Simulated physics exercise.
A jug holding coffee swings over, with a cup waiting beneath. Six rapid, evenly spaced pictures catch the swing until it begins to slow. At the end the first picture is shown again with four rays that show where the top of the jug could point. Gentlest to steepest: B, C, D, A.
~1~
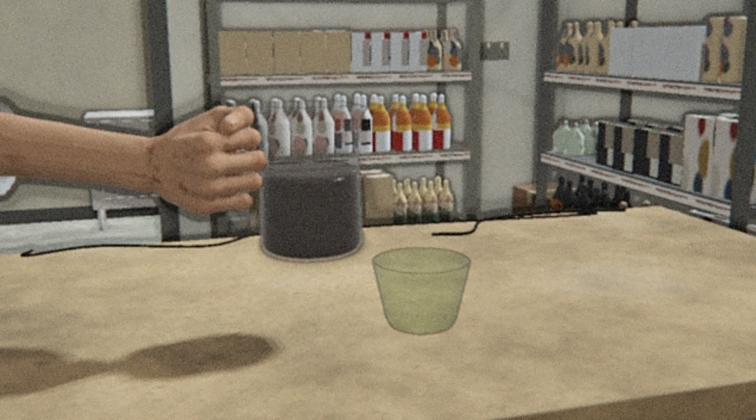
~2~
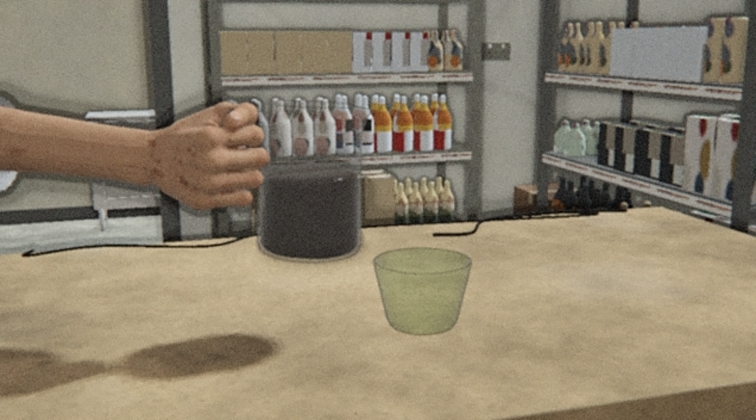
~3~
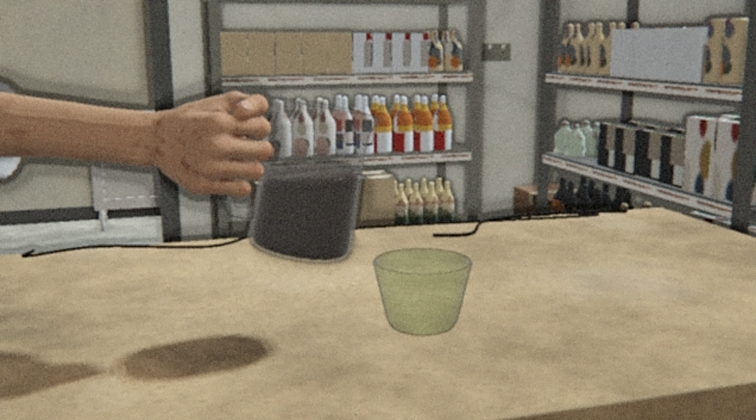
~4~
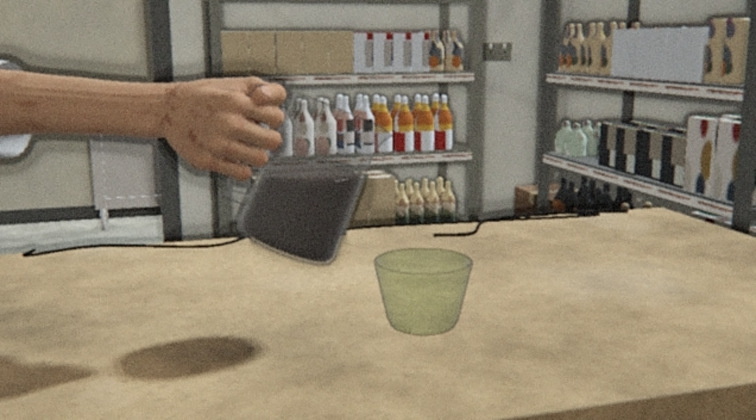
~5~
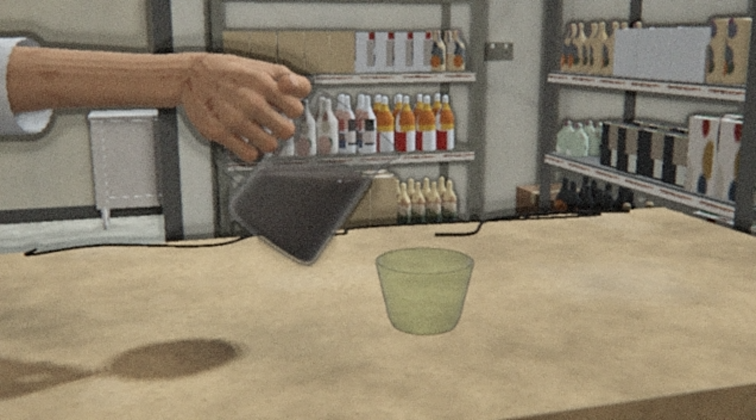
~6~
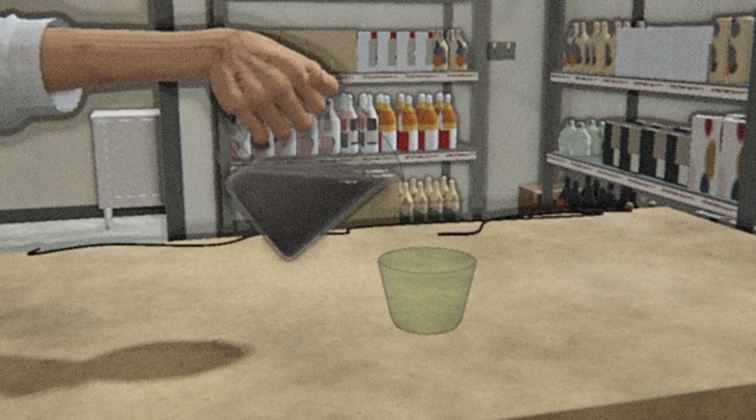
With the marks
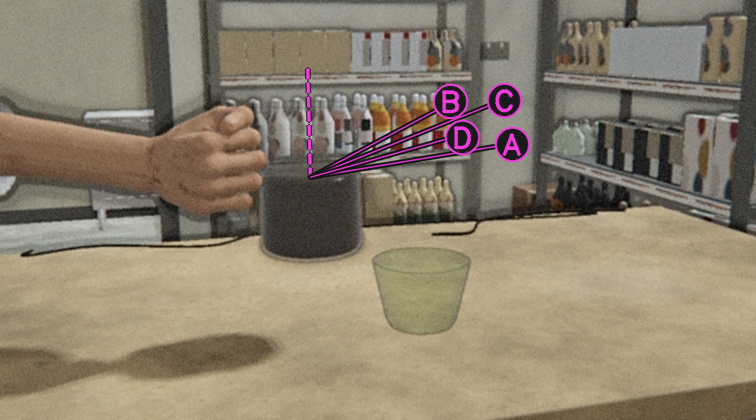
A hand tilting a jug of dark coffee steadily to the right beside a greenish cup on a table, shelves of bottles behind.
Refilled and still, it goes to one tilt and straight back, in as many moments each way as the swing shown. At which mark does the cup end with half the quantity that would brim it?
Use mark D.
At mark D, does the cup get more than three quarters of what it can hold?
No.
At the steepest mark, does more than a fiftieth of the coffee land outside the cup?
Yes, it does.
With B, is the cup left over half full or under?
Under.
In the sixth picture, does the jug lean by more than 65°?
No, it does not.
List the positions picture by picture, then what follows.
Upright, lip at (365, 106); rim of the cup round (421, 259); nothing has left yet.
Tipped about 3°, lip at (370, 109); nothing has left yet.
Tipped about 11°, lip at (378, 118); nothing has left yet.
Tipped about 23°, lip at (389, 134); nothing has left yet.
Tipped about 38°, lip at (398, 155); nothing has left yet.
Tipped about 55°, lip at (401, 179); nothing has left yet.
On the marked copy, A at (496, 146); B at (435, 110); C at (488, 105); D at (445, 139).
Choosing A, the cup ends with about 61 % of what it can hold; 10 % of the coffee is spilt.
Choosing B, the cup ends with about 17 % of what it can hold.
Choosing C, the cup ends with about 33 % of what it can hold.
Choosing D, the cup ends with about 49 % of what it can hold; 4 % of the coffee is spilt.
